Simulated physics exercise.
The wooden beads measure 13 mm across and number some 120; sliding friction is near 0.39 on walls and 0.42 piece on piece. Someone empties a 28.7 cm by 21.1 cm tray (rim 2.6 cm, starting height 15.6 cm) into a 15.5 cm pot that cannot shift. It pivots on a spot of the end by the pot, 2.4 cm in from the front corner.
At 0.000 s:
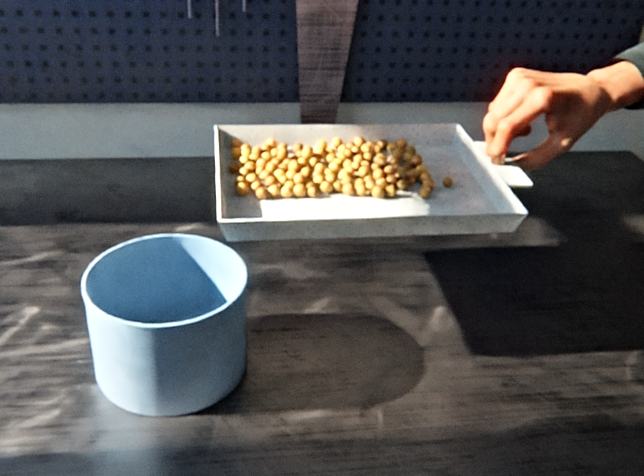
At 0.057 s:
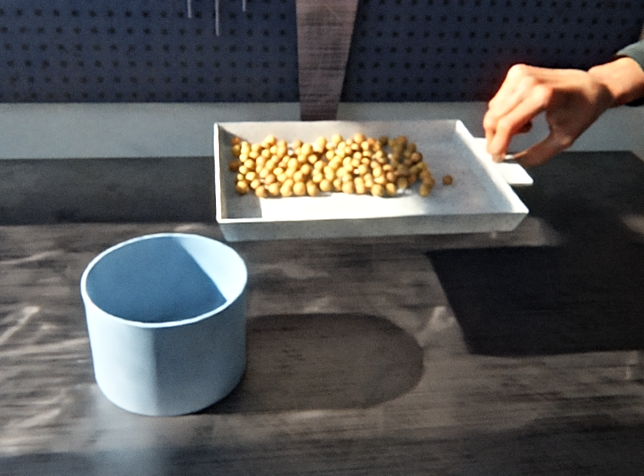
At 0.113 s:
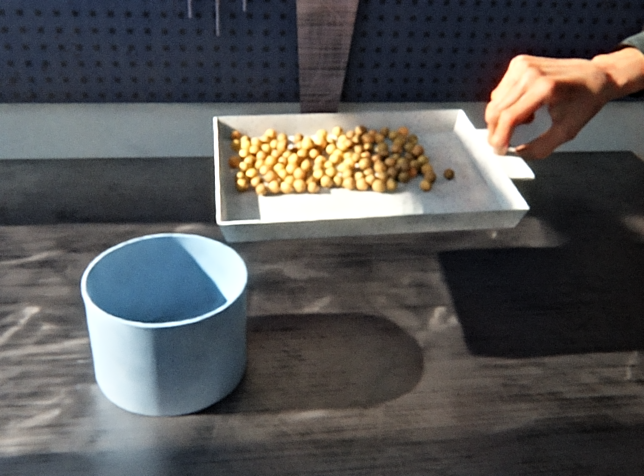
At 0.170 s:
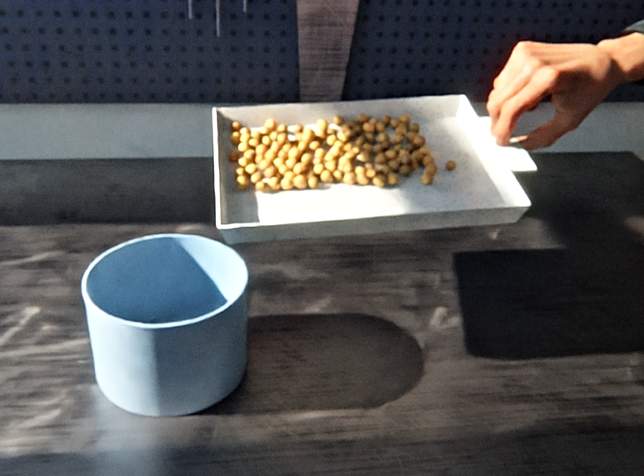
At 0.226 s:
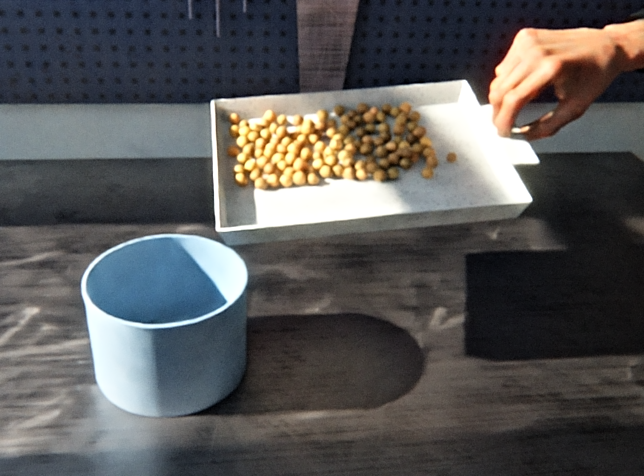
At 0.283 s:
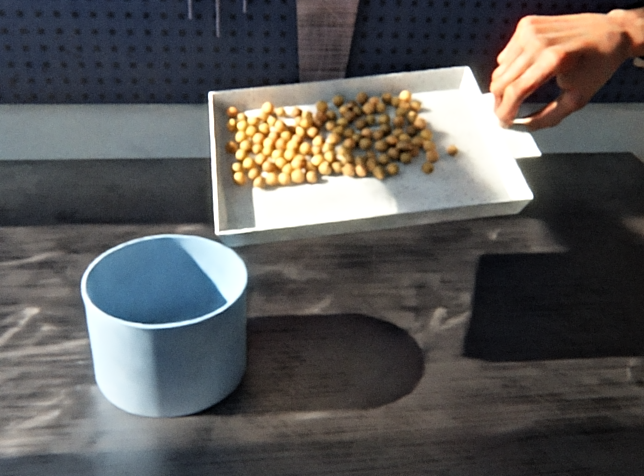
White tray of small wooden beads tilting gradually, a hand raising its right end above a dark table beside a blue pot.
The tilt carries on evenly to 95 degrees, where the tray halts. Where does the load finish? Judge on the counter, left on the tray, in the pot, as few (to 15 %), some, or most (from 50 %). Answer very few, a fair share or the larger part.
Counter the larger part, tray very few, pot a fair share.
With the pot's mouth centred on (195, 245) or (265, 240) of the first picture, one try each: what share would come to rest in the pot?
About 5 and 0 per cent.
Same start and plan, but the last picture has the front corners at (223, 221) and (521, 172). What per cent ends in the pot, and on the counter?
Pot 100, counter 5.
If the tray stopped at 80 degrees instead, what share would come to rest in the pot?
In that case some 35 per cent.
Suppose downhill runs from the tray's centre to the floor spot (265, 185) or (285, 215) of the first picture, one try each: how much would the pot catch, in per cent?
Some 30 and 100 per cent.
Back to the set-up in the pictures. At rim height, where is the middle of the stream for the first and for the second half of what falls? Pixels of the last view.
At about (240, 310), then at (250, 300).
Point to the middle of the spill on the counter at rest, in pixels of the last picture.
Near (264, 452).
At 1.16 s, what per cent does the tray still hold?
Some 95 per cent of the load.
After 0.81 s, tilt 53 degrees; the tray holds 100 %, the pot 0 %.
After 1.16 s, tilt 78 degrees; the tray holds 95 %, the pot 0 %.
After 1.61 s, tilt 95 degrees; the tray holds 0 %, the pot 40 %.
In the end, at 2.4 s, counter 60 %, tray 0 %, pot 40 %.
